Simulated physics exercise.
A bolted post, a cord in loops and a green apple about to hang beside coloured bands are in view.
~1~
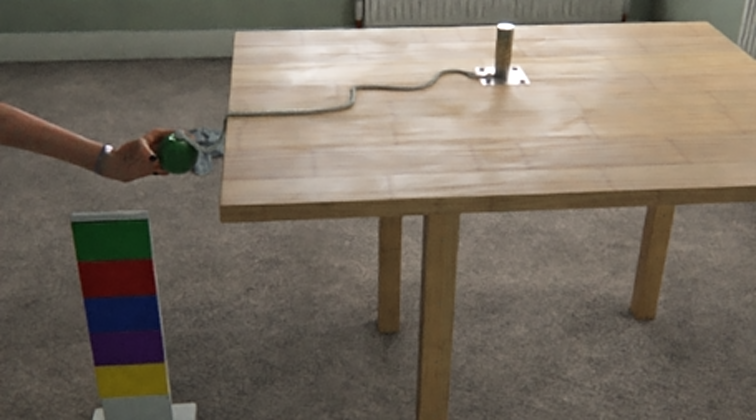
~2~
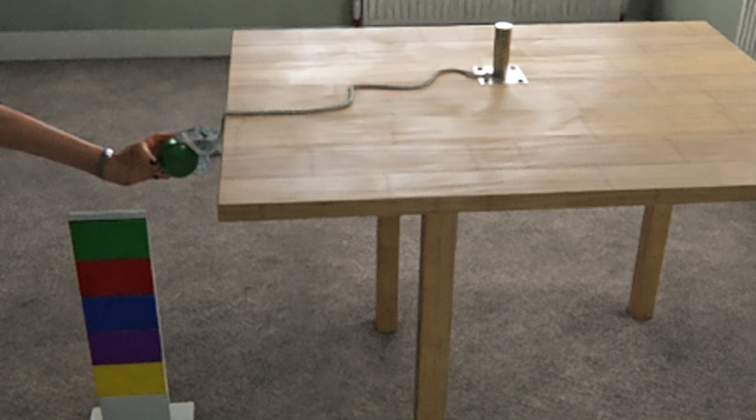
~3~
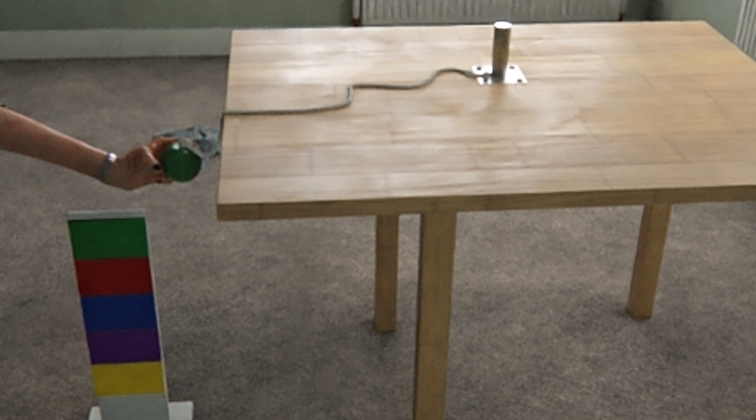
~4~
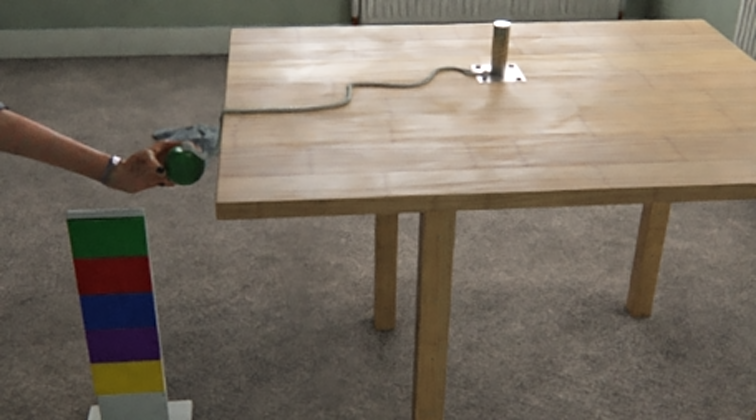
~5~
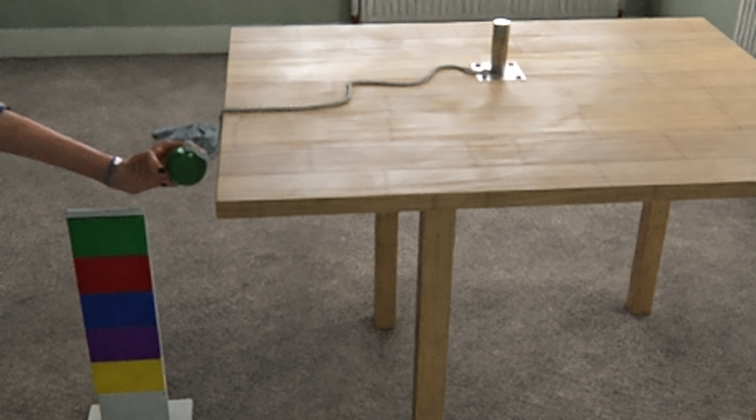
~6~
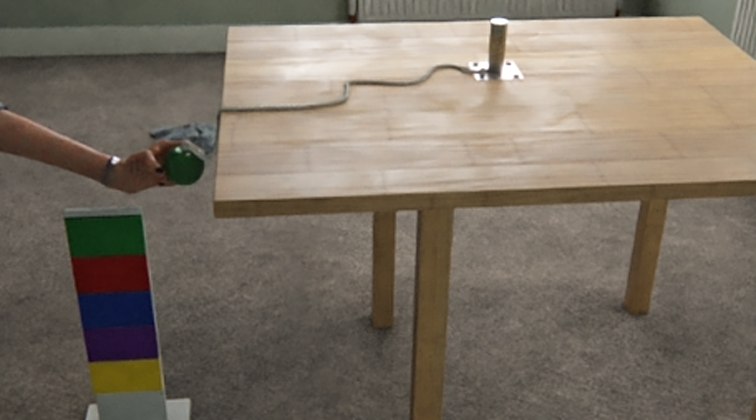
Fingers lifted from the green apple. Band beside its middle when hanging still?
Red.
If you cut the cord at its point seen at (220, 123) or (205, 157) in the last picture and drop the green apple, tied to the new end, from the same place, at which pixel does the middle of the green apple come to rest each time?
Try 1: (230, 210); try 2: (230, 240).
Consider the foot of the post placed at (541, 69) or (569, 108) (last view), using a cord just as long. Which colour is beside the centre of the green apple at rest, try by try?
Case by case: Green, then green.
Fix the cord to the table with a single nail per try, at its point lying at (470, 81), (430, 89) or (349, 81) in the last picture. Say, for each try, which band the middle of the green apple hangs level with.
It ends beside red the first time, red the second and green the third.
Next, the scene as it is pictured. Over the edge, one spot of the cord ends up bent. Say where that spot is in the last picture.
That point sits at about (311, 106).
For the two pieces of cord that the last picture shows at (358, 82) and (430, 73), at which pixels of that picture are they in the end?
At (311, 87), then (397, 79).
Early on, apple near (201, 268); level with red.
Midway, apple near (255, 247); level with red.
Near the end, apple near (235, 261); level with red.
Finally, apple near (228, 261); level with red. The cord holds its middle at red.
